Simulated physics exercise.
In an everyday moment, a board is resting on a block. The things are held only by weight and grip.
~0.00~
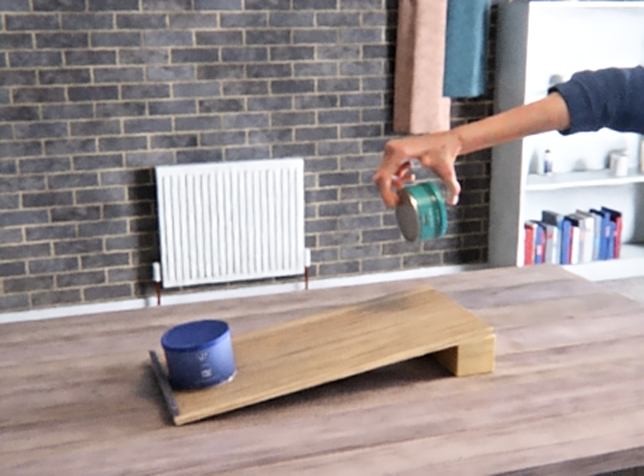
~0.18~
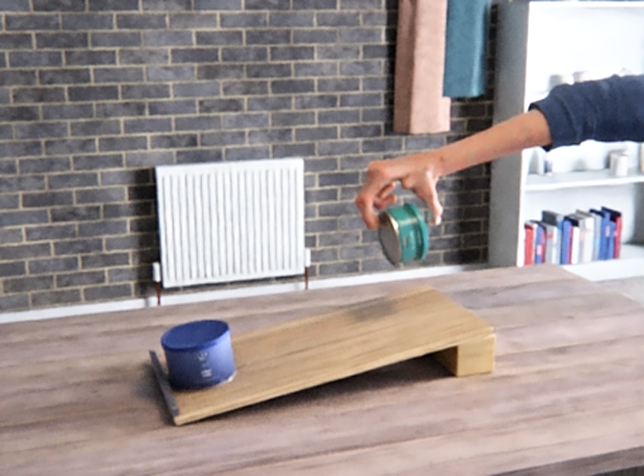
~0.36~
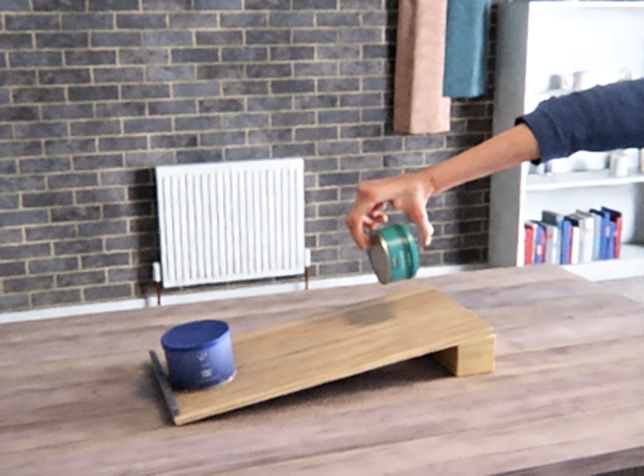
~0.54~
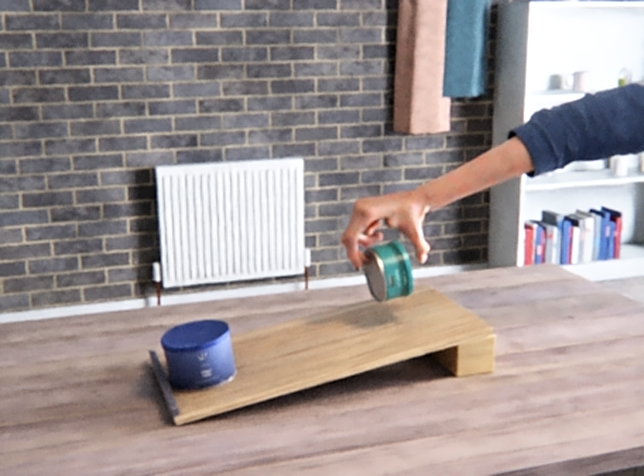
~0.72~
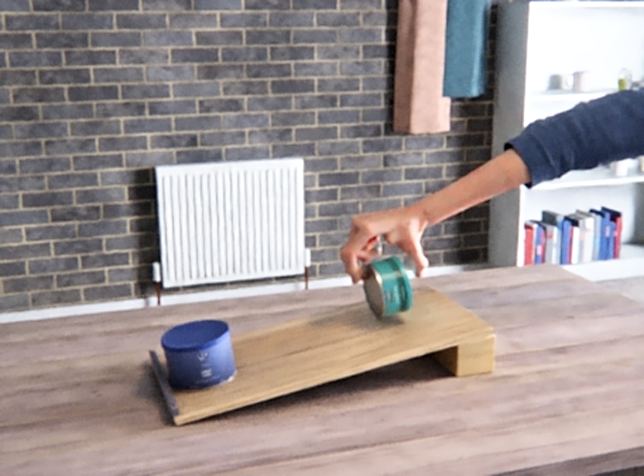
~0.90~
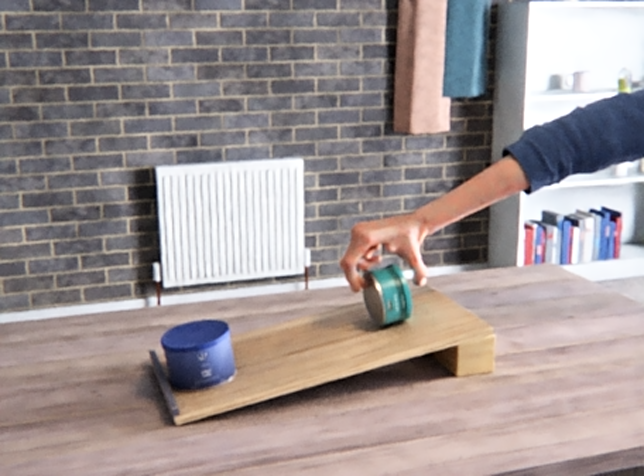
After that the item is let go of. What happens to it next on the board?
It sits still.
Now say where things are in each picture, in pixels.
In the first frame, still above its spot; turquoise tub (420, 213); blue tub (199, 355).
In the second frame, still above its spot; turquoise tub (402, 234); blue tub (199, 355).
In the third frame, still above its spot; turquoise tub (392, 254); blue tub (199, 355).
In the fourth frame, still above its spot; turquoise tub (388, 272); blue tub (199, 355).
In the fifth frame, still above its spot; turquoise tub (386, 287); blue tub (199, 355).
In the sixth frame, set down, still held; turquoise tub (386, 296); blue tub (199, 355).
After 1.20 s, nothing has stirred.
After 1.60 s, turquoise tub resting near (386, 296).
At rest (1.9 s), both in place. Seen from the same camera at the end, turquoise tub near (386, 296). The turquoise tub remains at rest.
